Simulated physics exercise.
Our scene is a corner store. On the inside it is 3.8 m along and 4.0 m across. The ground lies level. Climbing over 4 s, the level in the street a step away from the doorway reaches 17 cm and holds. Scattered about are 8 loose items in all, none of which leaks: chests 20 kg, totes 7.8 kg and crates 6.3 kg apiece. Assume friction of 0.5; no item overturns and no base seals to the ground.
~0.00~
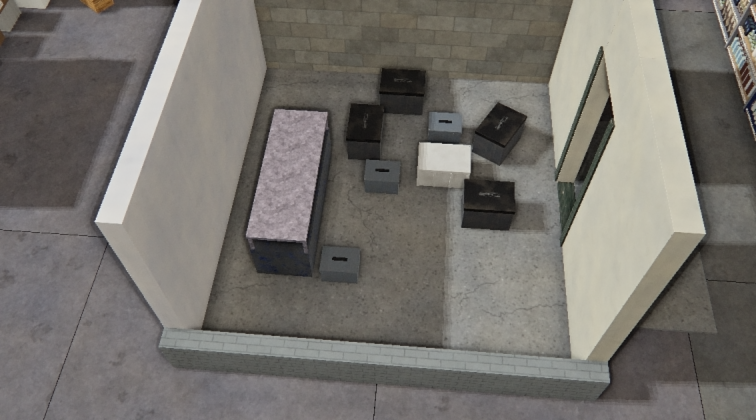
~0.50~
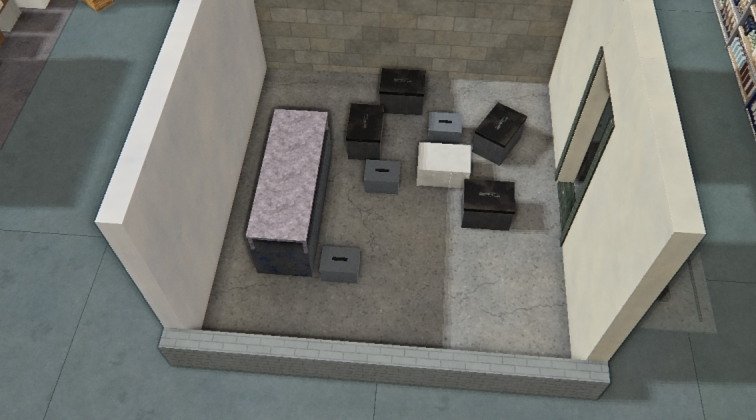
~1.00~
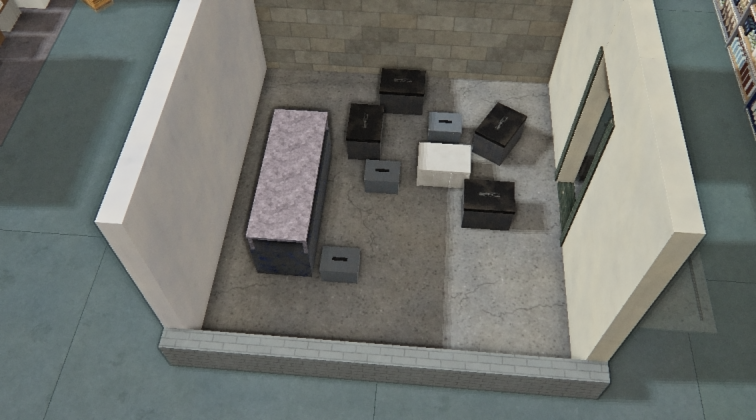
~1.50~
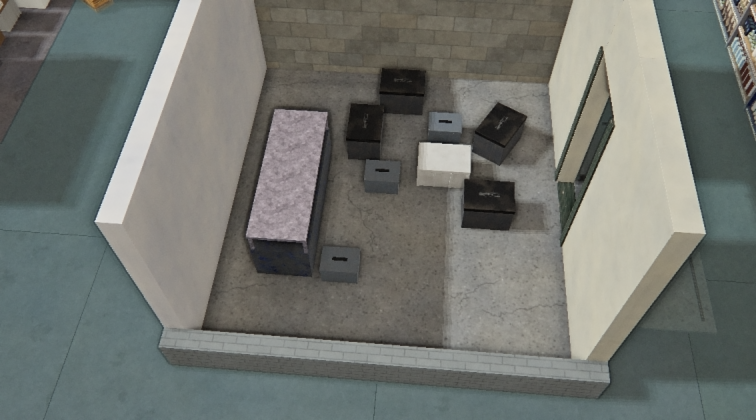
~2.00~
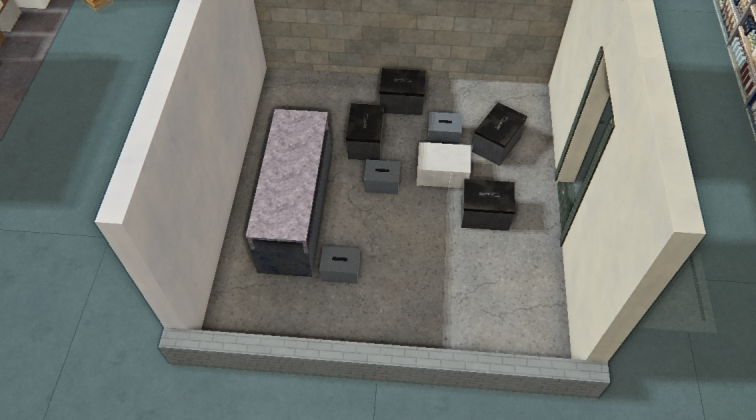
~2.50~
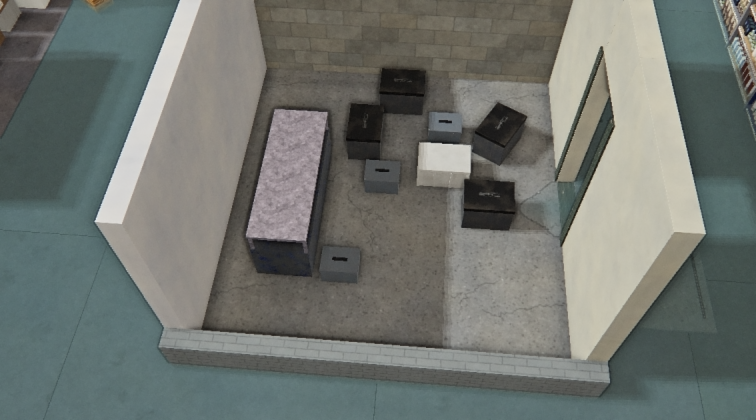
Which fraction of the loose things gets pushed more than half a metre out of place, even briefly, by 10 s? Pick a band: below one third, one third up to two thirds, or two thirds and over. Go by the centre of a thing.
The share is below one third.
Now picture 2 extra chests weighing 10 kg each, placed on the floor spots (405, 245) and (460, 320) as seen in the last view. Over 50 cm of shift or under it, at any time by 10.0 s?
Order as asked: Not as far and farther.
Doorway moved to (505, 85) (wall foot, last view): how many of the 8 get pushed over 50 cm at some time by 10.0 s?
The count would be 3.
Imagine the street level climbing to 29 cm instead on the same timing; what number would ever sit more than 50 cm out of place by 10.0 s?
In that case 5 of them.
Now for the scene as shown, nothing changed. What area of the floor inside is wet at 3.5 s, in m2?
Somewhere about 1.5 m2, give or take.
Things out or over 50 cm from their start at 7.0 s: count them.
0.
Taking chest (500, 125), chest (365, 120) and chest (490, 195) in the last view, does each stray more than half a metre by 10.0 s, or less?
First not as far, then not as far, then not as far.
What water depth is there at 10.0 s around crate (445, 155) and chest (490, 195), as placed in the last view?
First about 3 cm, second about 5 cm.
After 3.5 s 0 of 8 are over 50 cm from their spots; 0 afloat.
After 4.5 s 0 of 8 are over 50 cm from their spots; 0 afloat.
After 7.0 s 0 of 8 are over 50 cm from their spots; 0 afloat.
After 10.0 s 1 of 8 are over 50 cm from their spots, and 1 have been at some point; 1 afloat.
